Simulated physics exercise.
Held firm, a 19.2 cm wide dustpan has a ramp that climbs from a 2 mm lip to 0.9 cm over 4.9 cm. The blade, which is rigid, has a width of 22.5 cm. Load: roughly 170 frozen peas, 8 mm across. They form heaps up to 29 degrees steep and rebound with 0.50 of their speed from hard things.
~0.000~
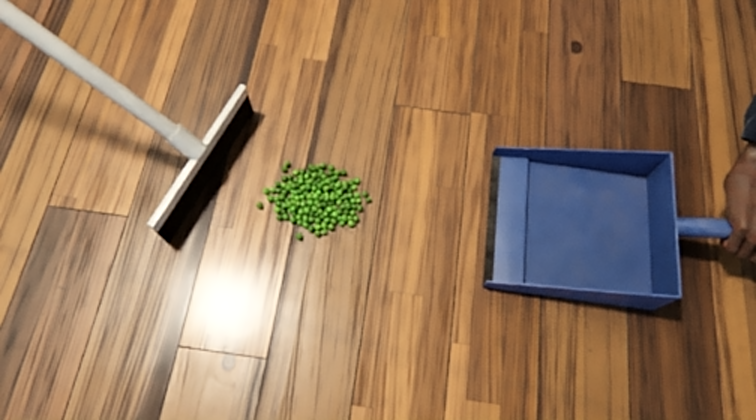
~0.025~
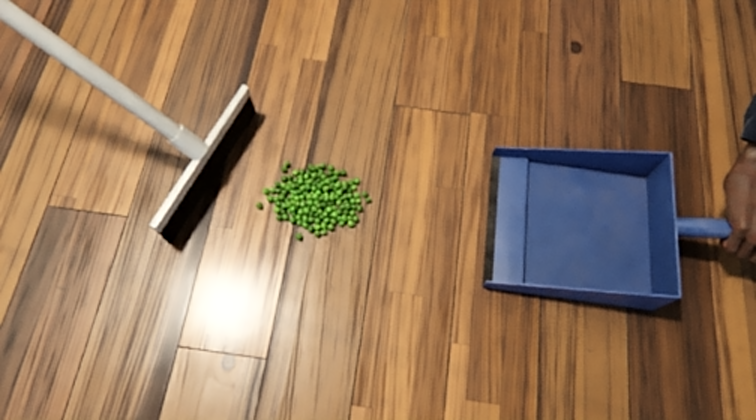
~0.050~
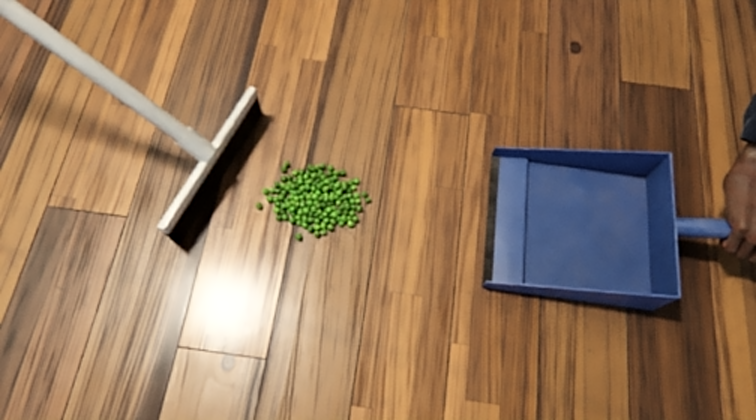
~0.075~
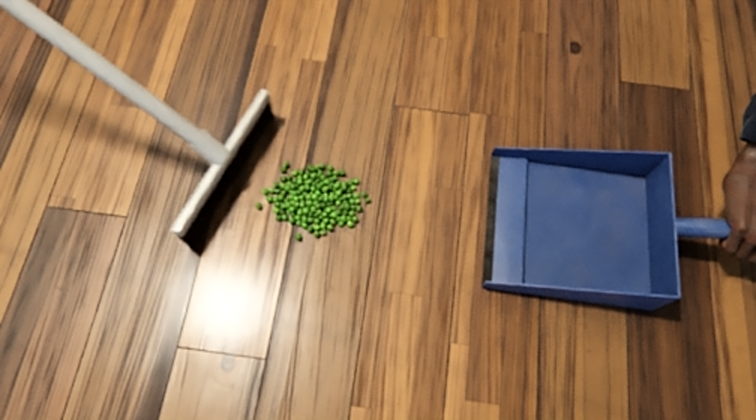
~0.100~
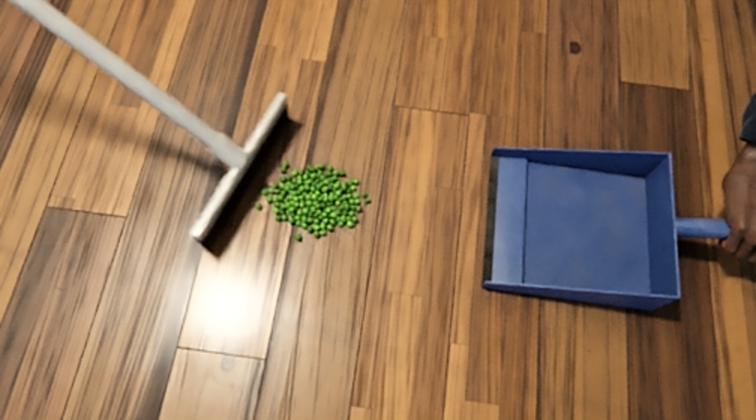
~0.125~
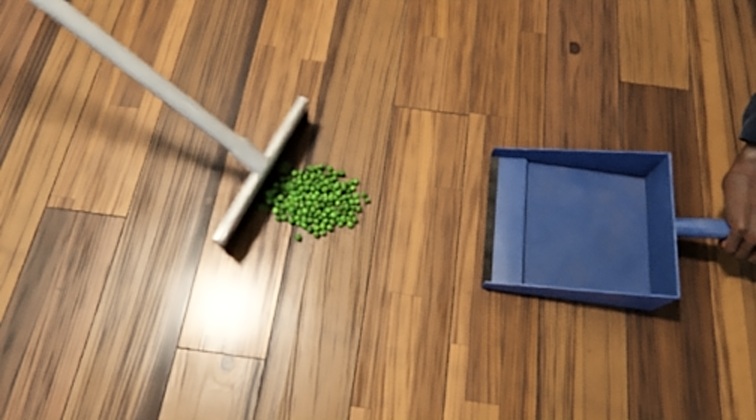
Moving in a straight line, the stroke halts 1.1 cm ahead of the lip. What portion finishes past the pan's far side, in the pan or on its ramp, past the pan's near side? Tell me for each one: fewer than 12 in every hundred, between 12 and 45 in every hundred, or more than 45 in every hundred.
In order: Far side: Not much. Pan: A moderate quantity. Near side: A moderate quantity.
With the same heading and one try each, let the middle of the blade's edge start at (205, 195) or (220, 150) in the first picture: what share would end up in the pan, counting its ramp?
Some 40 and 35 per cent.
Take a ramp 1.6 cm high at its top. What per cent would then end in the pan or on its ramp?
Around 30 per cent.
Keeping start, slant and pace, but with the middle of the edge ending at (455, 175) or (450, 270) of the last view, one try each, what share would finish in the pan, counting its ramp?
I'd expect around 40 percent, then around 30 percent.
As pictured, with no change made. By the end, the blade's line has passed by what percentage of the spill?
I'd say close to 0 per cent.
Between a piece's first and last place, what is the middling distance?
That distance is close to 30 cm.
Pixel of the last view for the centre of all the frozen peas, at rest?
Est. centre at rest: (518, 266) px.
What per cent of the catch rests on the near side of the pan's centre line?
Something like 80 per cent of the catch.
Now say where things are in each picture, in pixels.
The first picture shows blade from (155, 226) to (244, 92), moved 0.0 cm, 0 of the pieces shifted so far; middle of the pieces at (316, 198); pan at (583, 231).
The second picture shows blade from (157, 227) to (246, 93), moved 0.4 cm, 0 of the pieces shifted so far; middle of the pieces at (316, 198).
The third picture shows blade from (165, 229) to (253, 94), moved 1.4 cm, 0 of the pieces shifted so far; middle of the pieces at (316, 199).
The fourth picture shows blade from (179, 232) to (265, 97), moved 3.2 cm, 0 of the pieces shifted so far; middle of the pieces at (315, 199).
The fifth picture shows blade from (198, 236) to (283, 100), moved 5.7 cm, 0 of the pieces shifted so far; middle of the pieces at (315, 199).
The sixth picture shows blade from (220, 240) to (303, 104), moved 8.5 cm, 4 of the pieces shifted so far; middle of the pieces at (315, 199); pan at (582, 231). The blade's pace is about 1.14 m/s, heading 3 degrees towards the viewer's side.
After 0.25 s, middle of the blade 16 cm from the lip; 0 % over the lip, far side 0 %, near side 10 %.
After 0.33 s, middle of the blade 7 cm from the lip; 0 % over the lip, far side 0 %, near side 20 %.
After 0.55 s, middle of the blade 5 cm from the lip; 50 % over the lip, far side 0 %, near side 30 %.
By 1.9 s all is still; far side 0 %, pan 35 %, near side 30 %, in front of the lip or behind the blade 30 %.
